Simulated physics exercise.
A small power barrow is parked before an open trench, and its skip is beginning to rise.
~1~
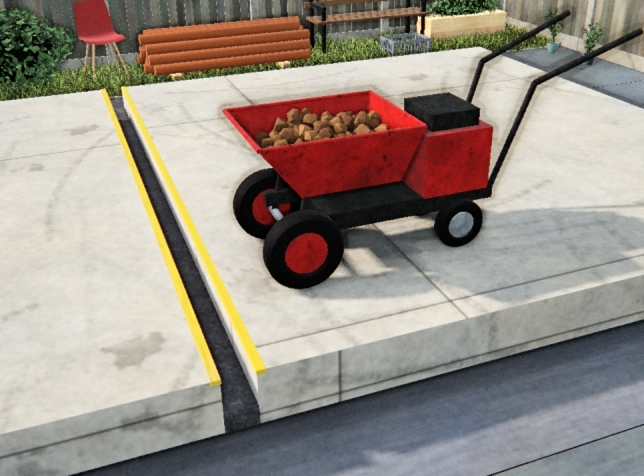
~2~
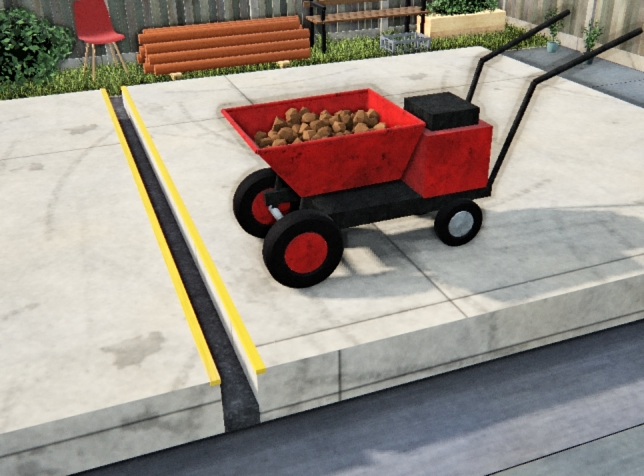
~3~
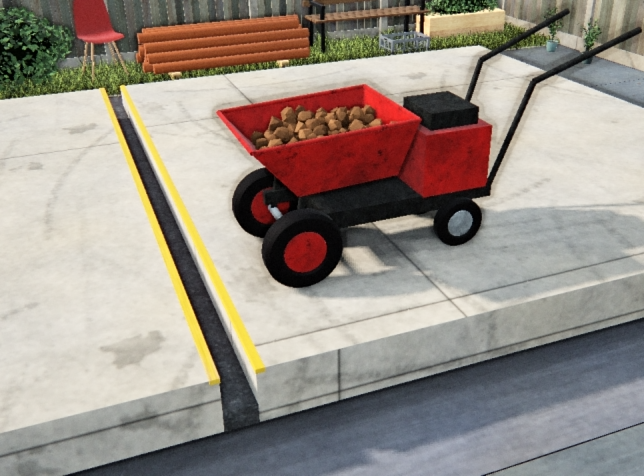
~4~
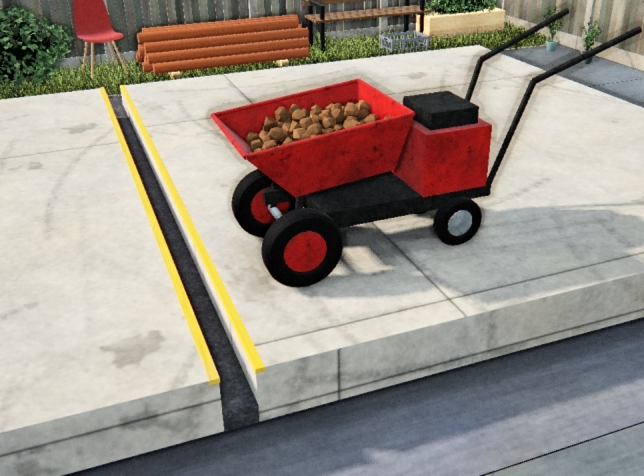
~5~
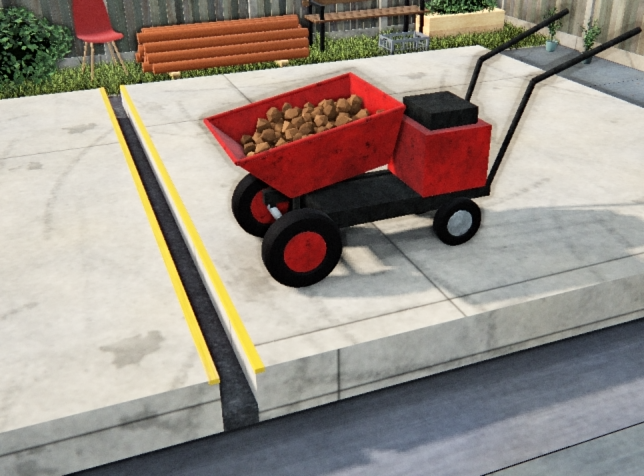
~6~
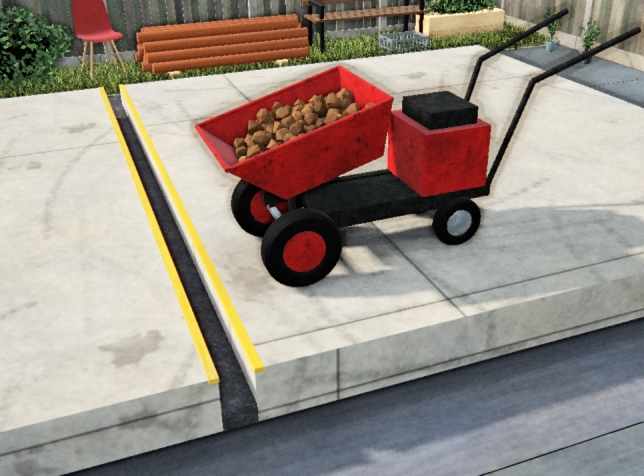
A red power barrow loaded with brown clods stands on a pale concrete slab, seen from above and to one side in a fenced yard. Its black handles rise at the right, a narrow dark trench edged in yellow lies to the left, and a red chair and orange-brown logs sit behind. The skip stays level at first, then tilts steadily forward to the left, while the wheels and camera stay still.
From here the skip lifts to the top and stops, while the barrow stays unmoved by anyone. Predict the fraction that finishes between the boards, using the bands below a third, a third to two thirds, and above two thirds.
Most likely a small share below a third lands in the trench.
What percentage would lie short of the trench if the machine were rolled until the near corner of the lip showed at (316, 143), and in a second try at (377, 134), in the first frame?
10 % then 60 %.
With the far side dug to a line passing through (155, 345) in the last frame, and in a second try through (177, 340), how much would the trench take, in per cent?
The first try comes to close to 70 per cent, the next to 20 per cent.
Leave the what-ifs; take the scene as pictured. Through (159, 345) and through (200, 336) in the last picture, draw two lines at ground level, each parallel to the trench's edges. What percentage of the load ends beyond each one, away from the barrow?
Close to 50 and 80 per cent respectively.
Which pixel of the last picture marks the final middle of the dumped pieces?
Around (127, 283), give or take.
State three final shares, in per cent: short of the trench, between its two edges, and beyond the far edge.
Roughly: Short 0, between 0, beyond 75 per cent.
Soon, skip tipped steeply; all in the skip.
A while on, skip tipped right over; most in the skip; about a quarter beyond it; a stray few falling.
Towards the end, skip tipped right over; about a quarter in the skip; most beyond it.
Finally, skip tipped right over; about a quarter in the skip; none in or heaped over the trench; most beyond it.
